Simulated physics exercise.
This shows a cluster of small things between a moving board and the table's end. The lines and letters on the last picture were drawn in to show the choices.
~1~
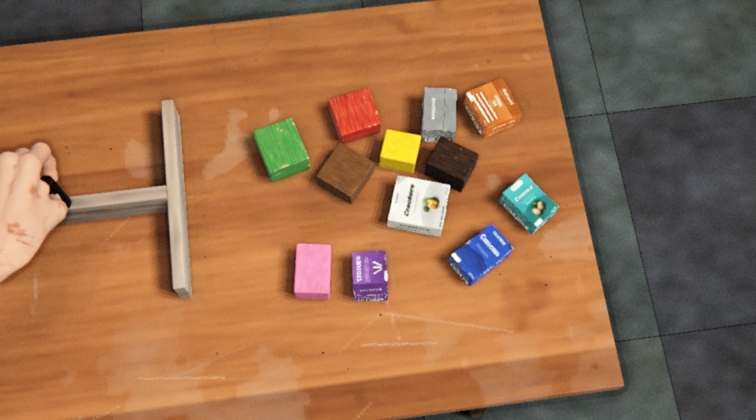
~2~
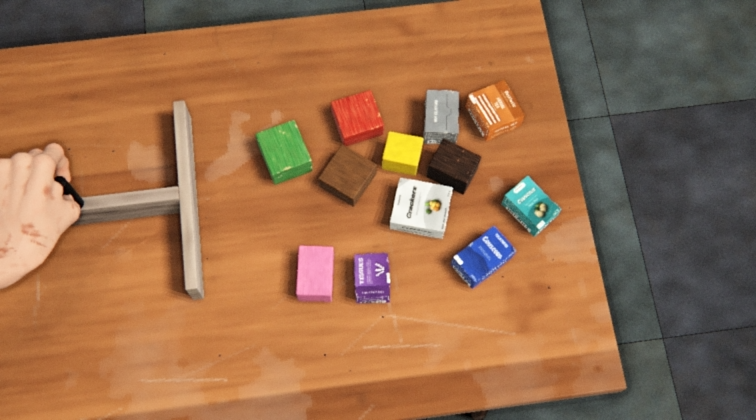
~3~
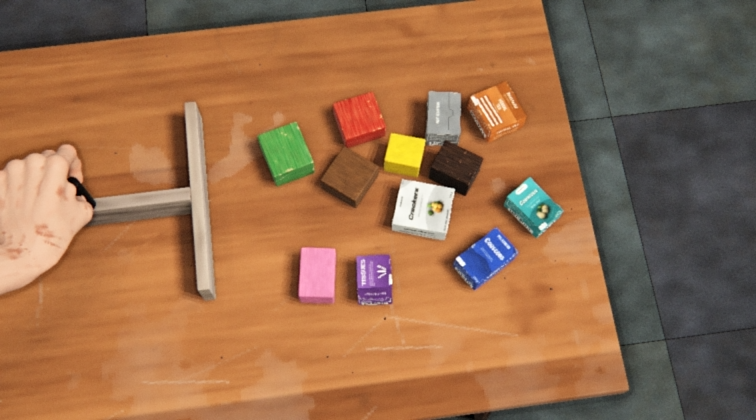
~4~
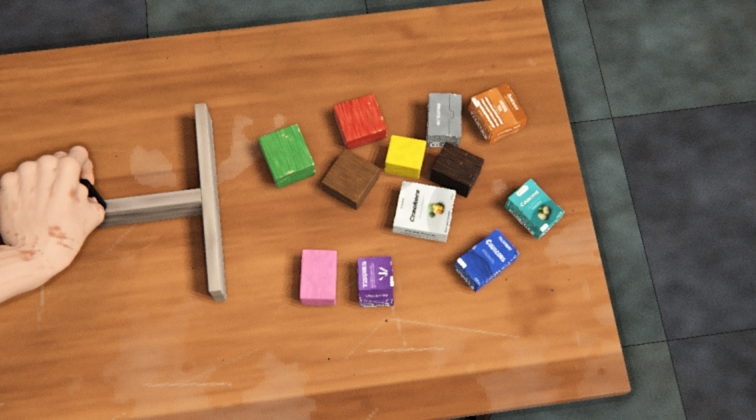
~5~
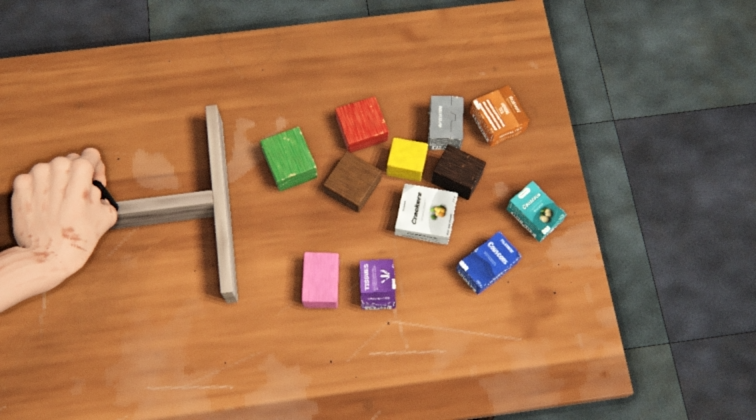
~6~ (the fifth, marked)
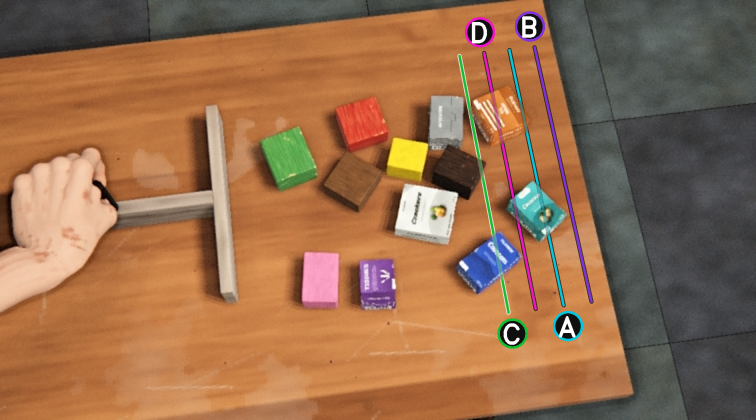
A hand slid a T-shaped wooden board slowly to the right across a wooden table, toward a scattered cluster of colourful blocks and small packets, which stayed where they were while the gap narrowed.
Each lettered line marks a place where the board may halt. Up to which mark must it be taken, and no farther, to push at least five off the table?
The first such stop is A.
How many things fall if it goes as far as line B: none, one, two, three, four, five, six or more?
By then, six or more.
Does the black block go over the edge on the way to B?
Yes.
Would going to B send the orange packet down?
Yes.
On the marked copy, A at (535, 171); B at (562, 168); C at (483, 178); D at (509, 175).
Following A. Soon after the start, board (334, 181); red block (386, 115); purple box (406, 280).
Later, board (449, 167); orange packet (538, 114); turquoise box (558, 211).
In the end, board (537, 156); turquoise box over the edge; orange packet over the edge; five fallen.
As for the rest, B drops nine, but is farther than needed; C drops none; D drops only one.
